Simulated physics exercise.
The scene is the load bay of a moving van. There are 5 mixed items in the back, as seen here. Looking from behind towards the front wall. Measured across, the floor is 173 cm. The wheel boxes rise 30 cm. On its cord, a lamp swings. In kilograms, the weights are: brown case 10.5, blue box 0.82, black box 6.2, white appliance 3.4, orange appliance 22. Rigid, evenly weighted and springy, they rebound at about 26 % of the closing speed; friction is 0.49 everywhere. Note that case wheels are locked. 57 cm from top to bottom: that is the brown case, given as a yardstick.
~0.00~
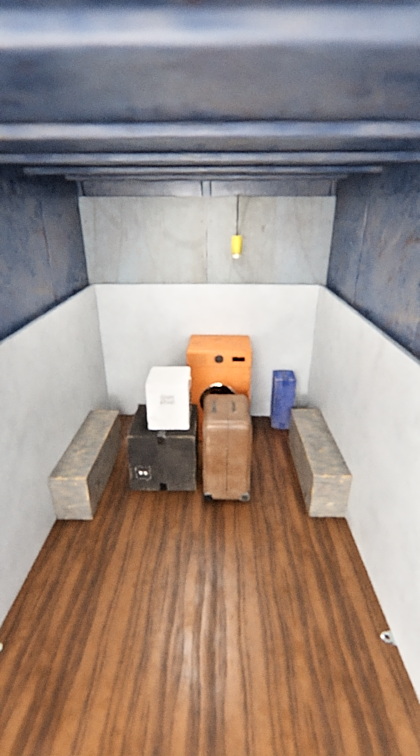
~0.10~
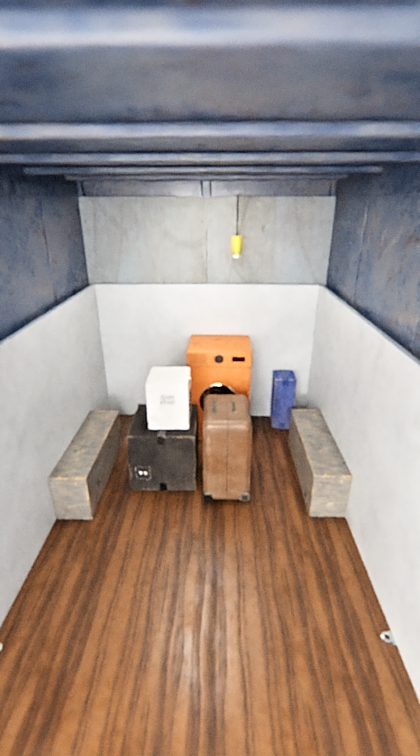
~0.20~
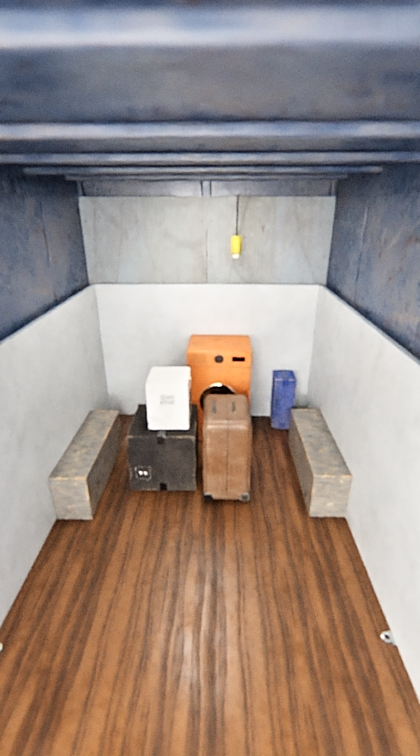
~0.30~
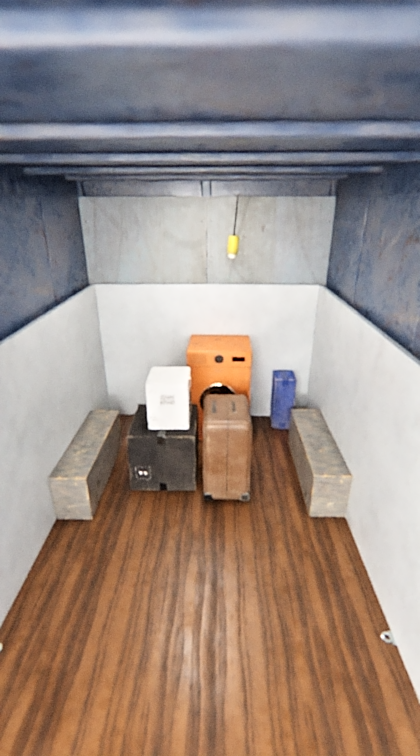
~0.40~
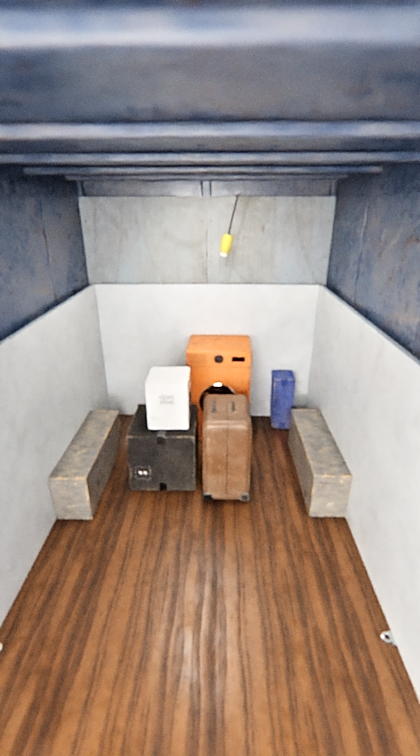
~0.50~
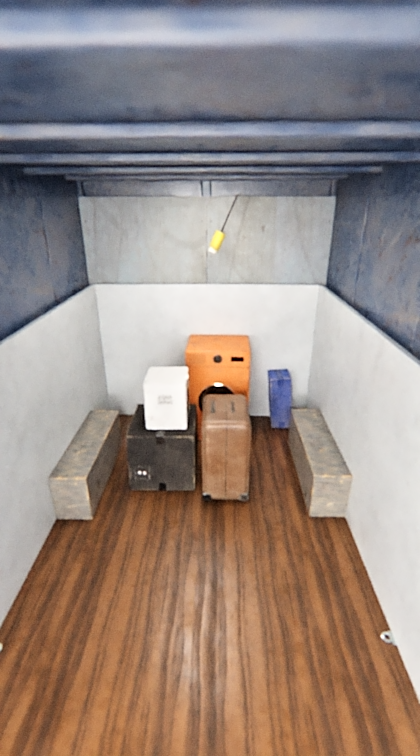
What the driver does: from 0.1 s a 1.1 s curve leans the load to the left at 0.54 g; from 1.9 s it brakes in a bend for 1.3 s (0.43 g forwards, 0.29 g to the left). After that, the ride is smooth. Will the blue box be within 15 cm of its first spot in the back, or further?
My guess is it ends up out of position.
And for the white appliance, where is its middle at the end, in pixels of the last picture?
Its middle comes to rest around (119, 381).
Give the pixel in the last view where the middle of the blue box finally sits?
It ends up at about (248, 413).
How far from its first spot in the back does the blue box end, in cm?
The shift is close to 32 cm.
Around 0.80 s, push 0.54 g left; blue box at 37° to upright near (264, 399); white appliance shifted 9 cm; orange appliance shifted 7 cm.
Around 1.10 s, push 0.22 g left; blue box at 62° to upright near (252, 404); white appliance shifted 21 cm; orange appliance shifted 20 cm.
Around 2.80 s, push 0.43 g forwards, 0.29 g left; blue box on its side near (248, 413); white appliance shifted 34 cm; orange appliance shifted 23 cm.
Finally (3.8 s), on their side or leaning hard in the back, blue box; not toppled but over 15 cm from the start, brown case, black box, white appliance and orange appliance. In the last view, blue box near (248, 413).
